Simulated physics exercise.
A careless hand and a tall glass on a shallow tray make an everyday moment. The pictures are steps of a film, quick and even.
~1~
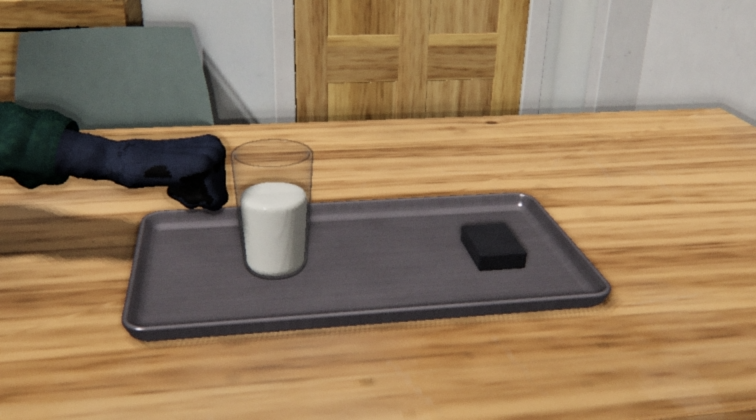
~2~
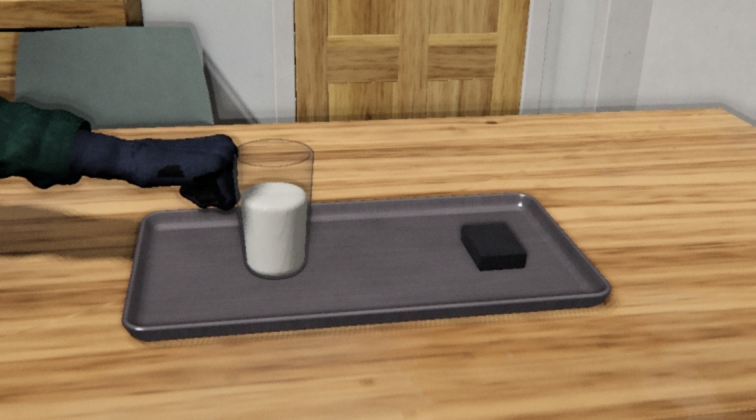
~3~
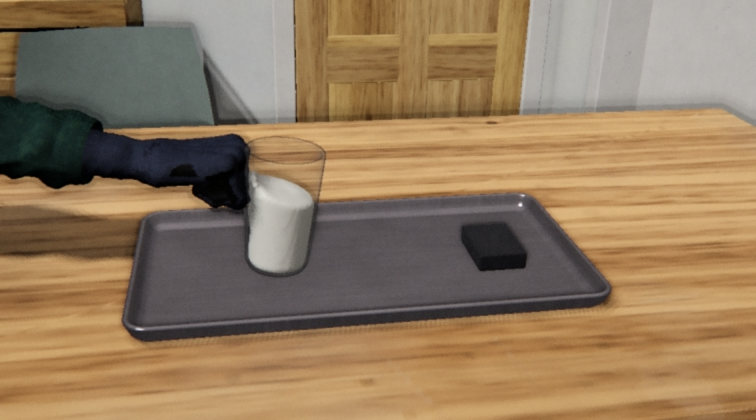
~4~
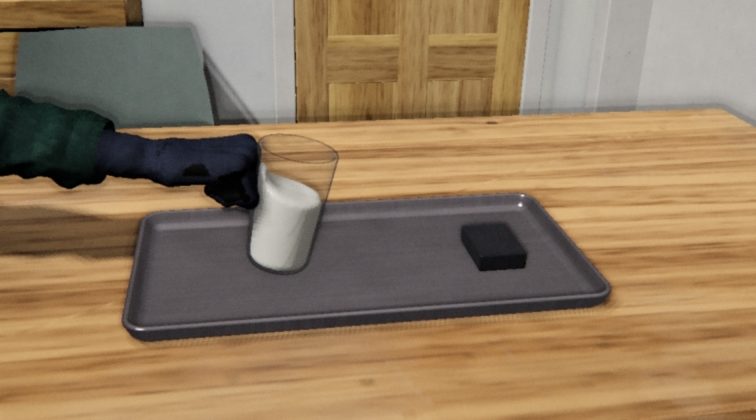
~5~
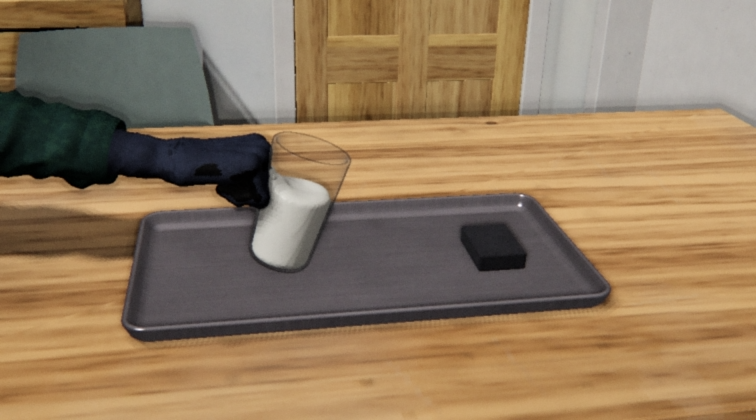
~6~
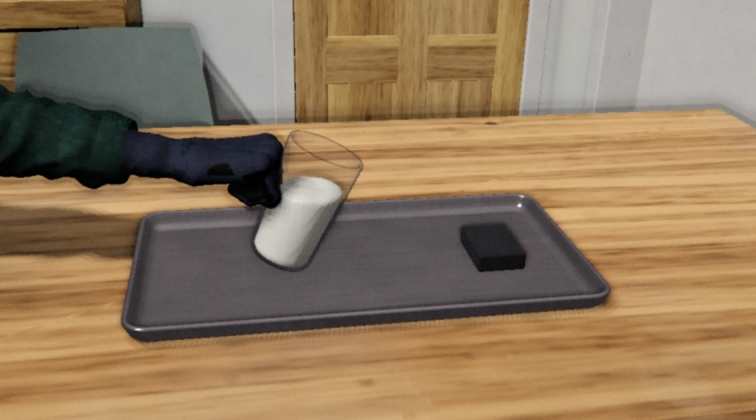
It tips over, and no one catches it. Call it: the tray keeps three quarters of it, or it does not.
The tray keeps three quarters.
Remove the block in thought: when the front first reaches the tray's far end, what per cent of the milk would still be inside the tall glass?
Around 55 percent.
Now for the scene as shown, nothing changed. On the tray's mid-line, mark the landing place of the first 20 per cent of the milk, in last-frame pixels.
Roughly at (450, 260).
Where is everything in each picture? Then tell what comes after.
The first frame shows tilt 0°; right rim (311, 153); surface from (240, 195) to (306, 192); the tray's far rim is at (567, 238); a block is fixed to the tray further along.
The second frame shows tilt 0°; right rim (311, 153); surface from (240, 195) to (306, 192).
The third frame shows tilt 6°; right rim (323, 154); surface from (248, 173) to (312, 193).
The fourth frame shows tilt 11°; right rim (336, 156); surface from (260, 166) to (321, 194).
The fifth frame shows tilt 17°; right rim (348, 159); surface from (266, 177) to (329, 191).
The sixth frame shows tilt 24°; right rim (360, 164); surface from (271, 192) to (342, 186).
A moment on, the tall glass is falling and 100 per cent is in the glass, 0 on the tray and 0 above or beyond its rim.
Next, the tall glass lies on its side and 82 per cent is in the glass, 5 on the tray and 12 above or beyond its rim.
Then the tall glass lies on its side and 43 per cent is in the glass, 39 on the tray and 18 above or beyond its rim.
Later the tall glass lies on its side and 22 per cent is in the glass, 60 on the tray and 18 above or beyond its rim.
In the end 83 per cent is held by tray and glass, 17 is off the tray.
